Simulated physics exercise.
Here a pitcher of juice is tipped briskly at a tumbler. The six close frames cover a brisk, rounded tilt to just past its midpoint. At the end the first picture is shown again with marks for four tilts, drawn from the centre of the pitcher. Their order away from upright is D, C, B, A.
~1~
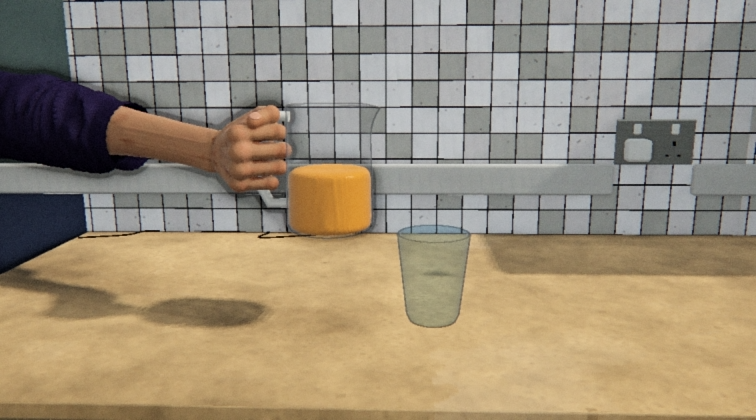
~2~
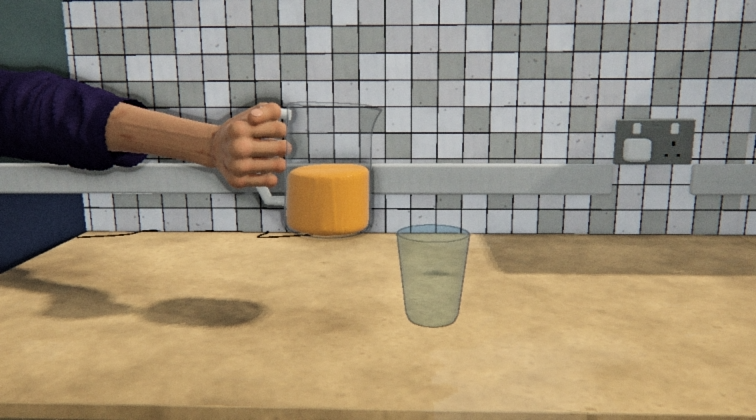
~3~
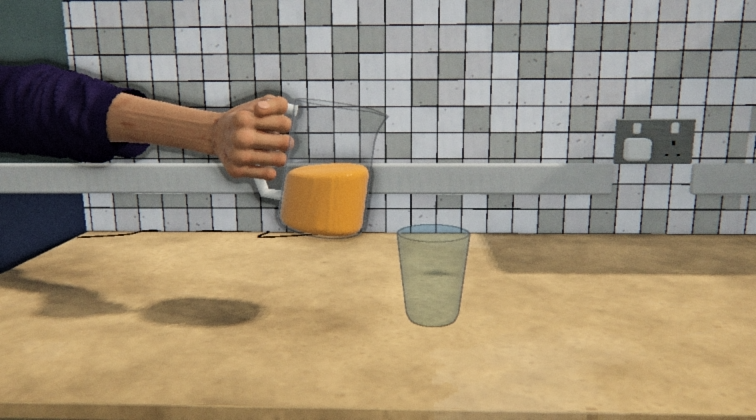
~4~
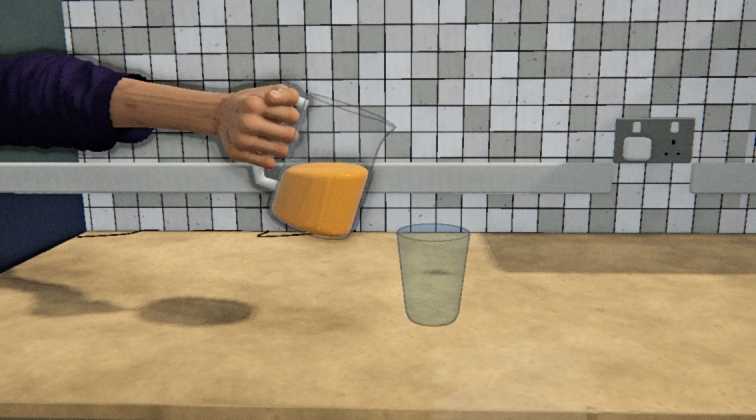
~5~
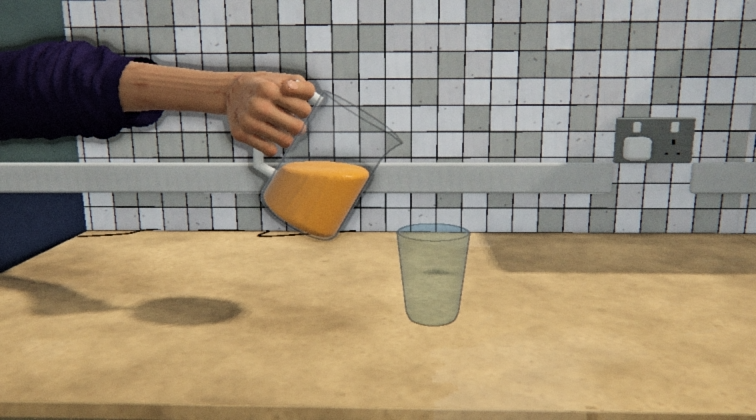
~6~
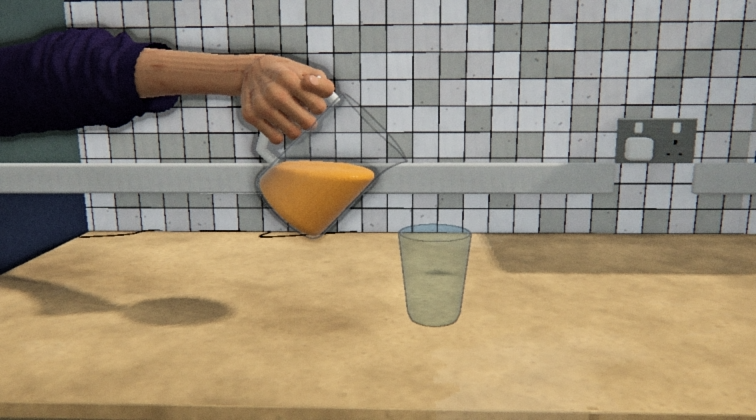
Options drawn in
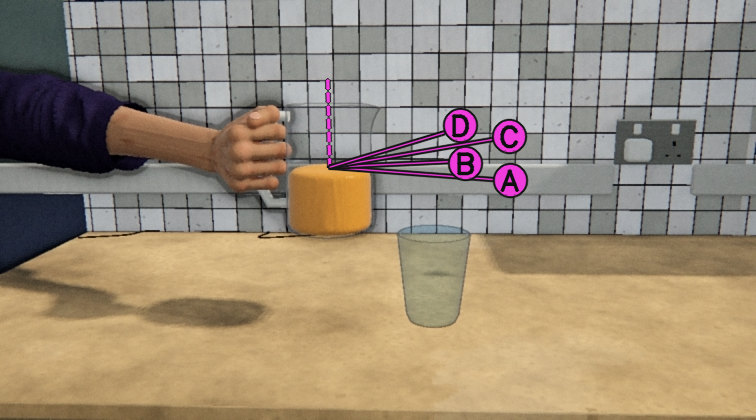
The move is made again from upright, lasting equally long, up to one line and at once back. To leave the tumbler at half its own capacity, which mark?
Best: C.
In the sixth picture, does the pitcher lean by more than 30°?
Yes, it does.
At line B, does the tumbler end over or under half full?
Over.
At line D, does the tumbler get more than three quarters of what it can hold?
No, it does not.
On the marked copy, A at (493, 179); B at (448, 161); C at (492, 139); D at (444, 132).
With A, the tumbler ends with about 84 % of what it can hold; 5 % of the juice is spilt.
With B, the tumbler ends with about 65 % of what it can hold; 6 % of the juice is spilt.
With C, the tumbler ends with about 50 % of what it can hold.
With D, the tumbler ends with about 32 % of what it can hold.
